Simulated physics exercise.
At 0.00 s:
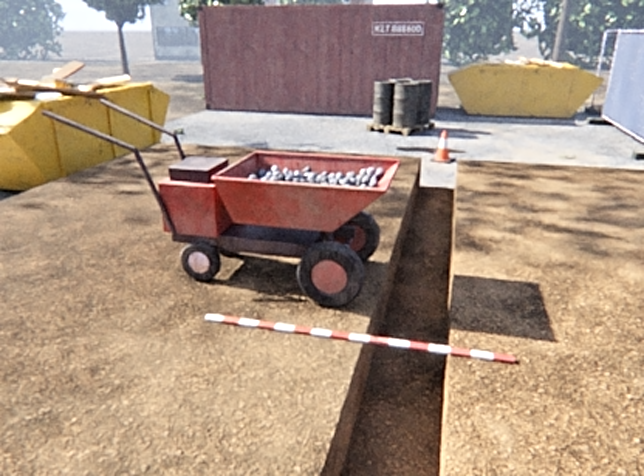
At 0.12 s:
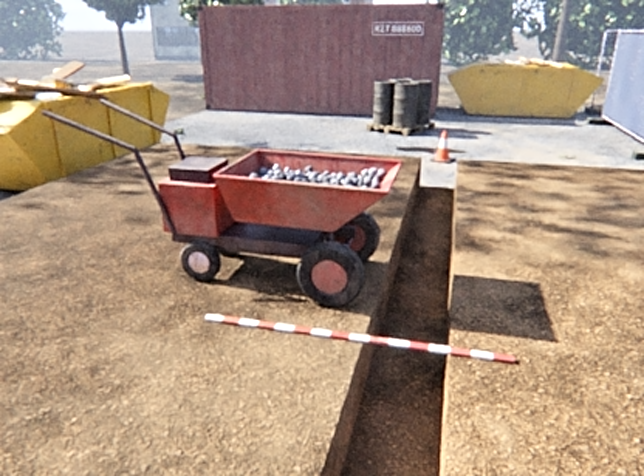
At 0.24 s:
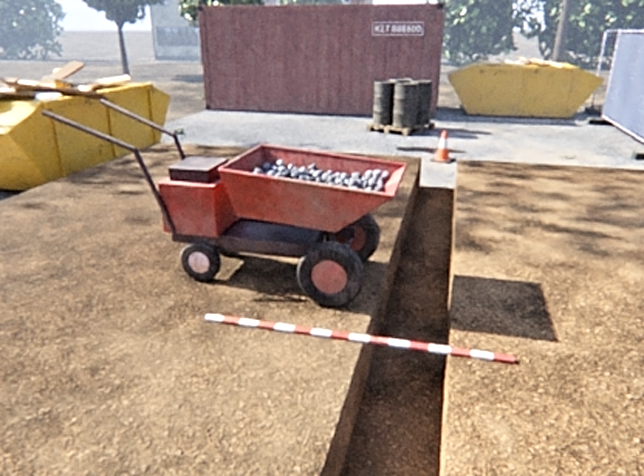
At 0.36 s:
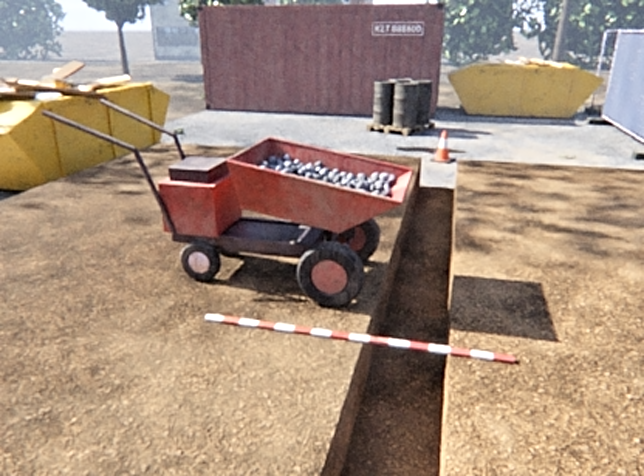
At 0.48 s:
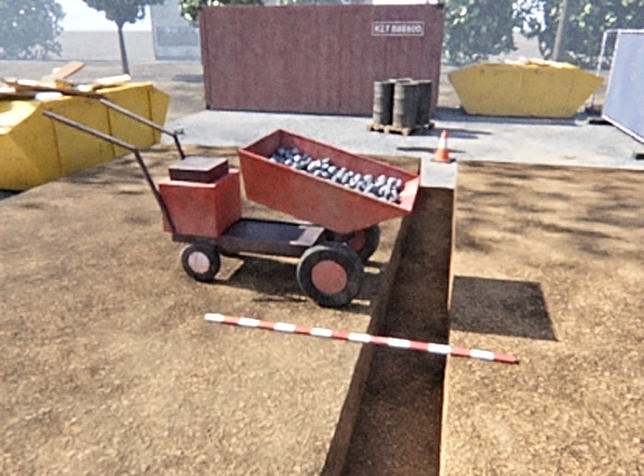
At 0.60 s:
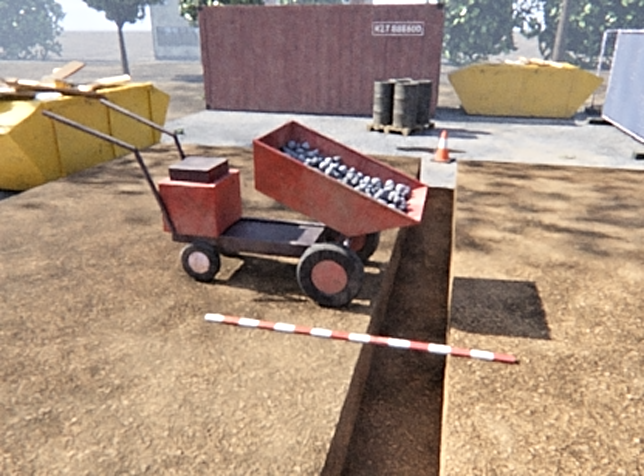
Red motor barrow's skip of grey cobbles tilting gently, then more steeply, down to the right beside a narrow dirt trench.
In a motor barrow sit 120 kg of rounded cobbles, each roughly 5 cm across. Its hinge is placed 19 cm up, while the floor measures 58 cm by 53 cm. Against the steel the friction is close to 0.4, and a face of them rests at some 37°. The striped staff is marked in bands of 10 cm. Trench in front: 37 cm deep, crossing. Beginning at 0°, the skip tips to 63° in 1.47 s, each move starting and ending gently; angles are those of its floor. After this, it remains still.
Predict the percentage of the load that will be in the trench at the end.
Predicted: Roughly 37 %.
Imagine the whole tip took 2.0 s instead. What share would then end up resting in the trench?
About 40 percent, I'd say.
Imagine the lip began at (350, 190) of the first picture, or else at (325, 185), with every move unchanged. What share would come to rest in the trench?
From the first spot near 90, from the second near 100 per cent.
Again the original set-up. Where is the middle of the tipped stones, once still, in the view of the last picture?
Their middle ends up near (474, 293).
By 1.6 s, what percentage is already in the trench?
I'd say near 5 per cent at that time.
After 1.1 s the floor is at 53°; 100 % in the skip; the foremost stones are at (438, 248).
After 1.6 s the floor is at 63°; 59 % in the skip, 5 % in the trench, 37 % past the trench; the foremost stones are at (512, 295).
After 1.9 s the floor is at 63°; 22 % in the skip, 12 % in the trench, 66 % past the trench; the foremost stones are at (567, 298).
After 3.9 s the floor is at 63°; 0 % in the skip, 37 % in the trench, 63 % past the trench; the foremost stones are at (605, 294).
